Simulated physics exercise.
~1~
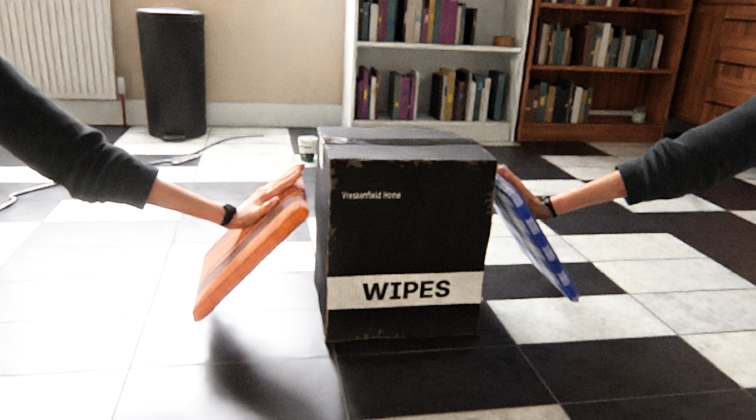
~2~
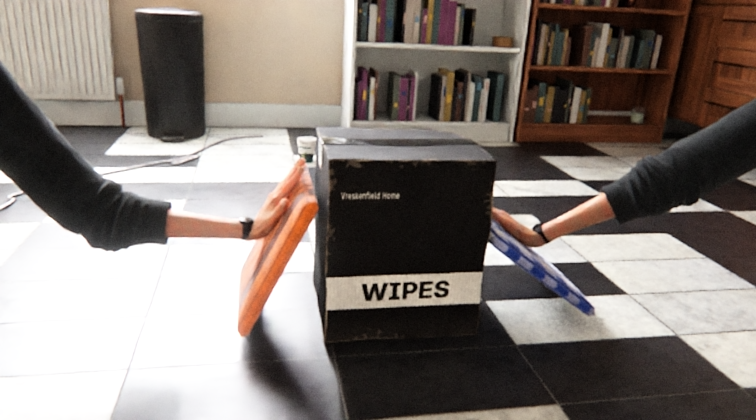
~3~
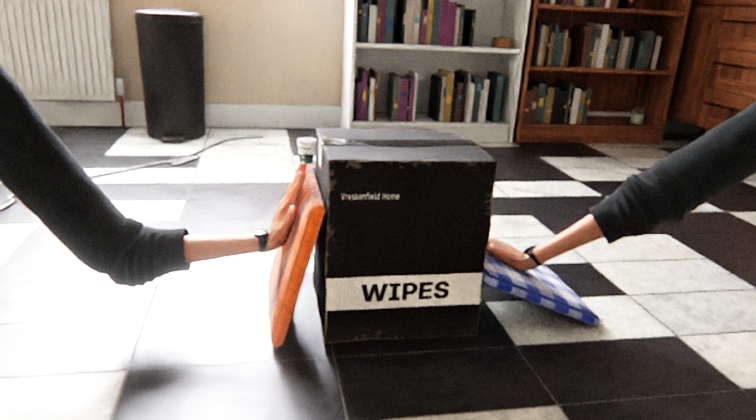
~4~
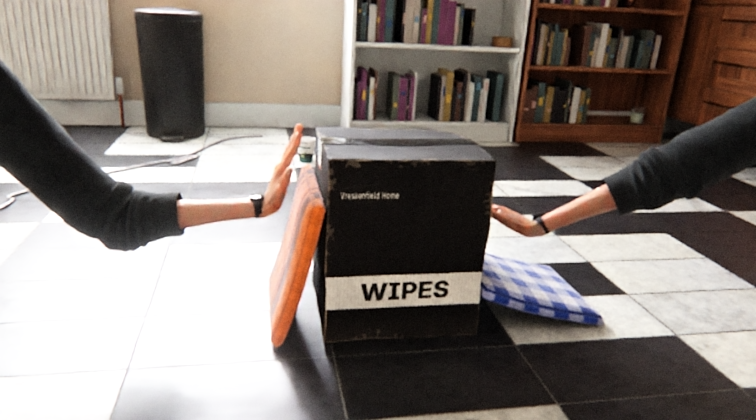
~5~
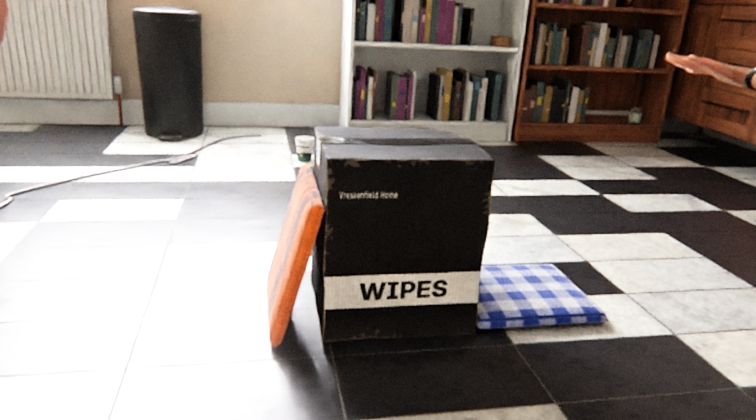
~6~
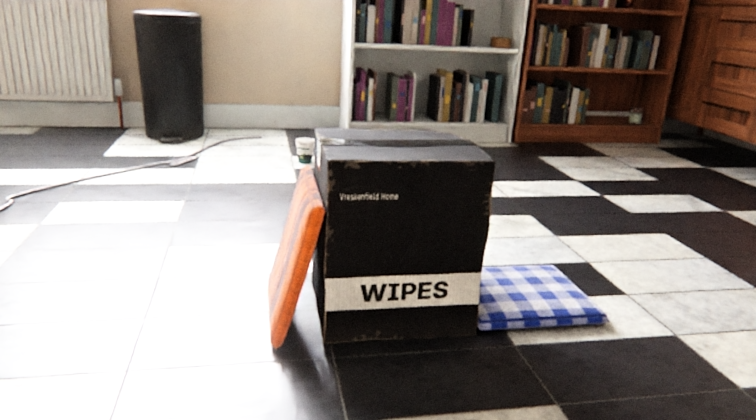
Orange pad set leaning against a black box by one hand, while a blue checked pad slides down flat on the floor.
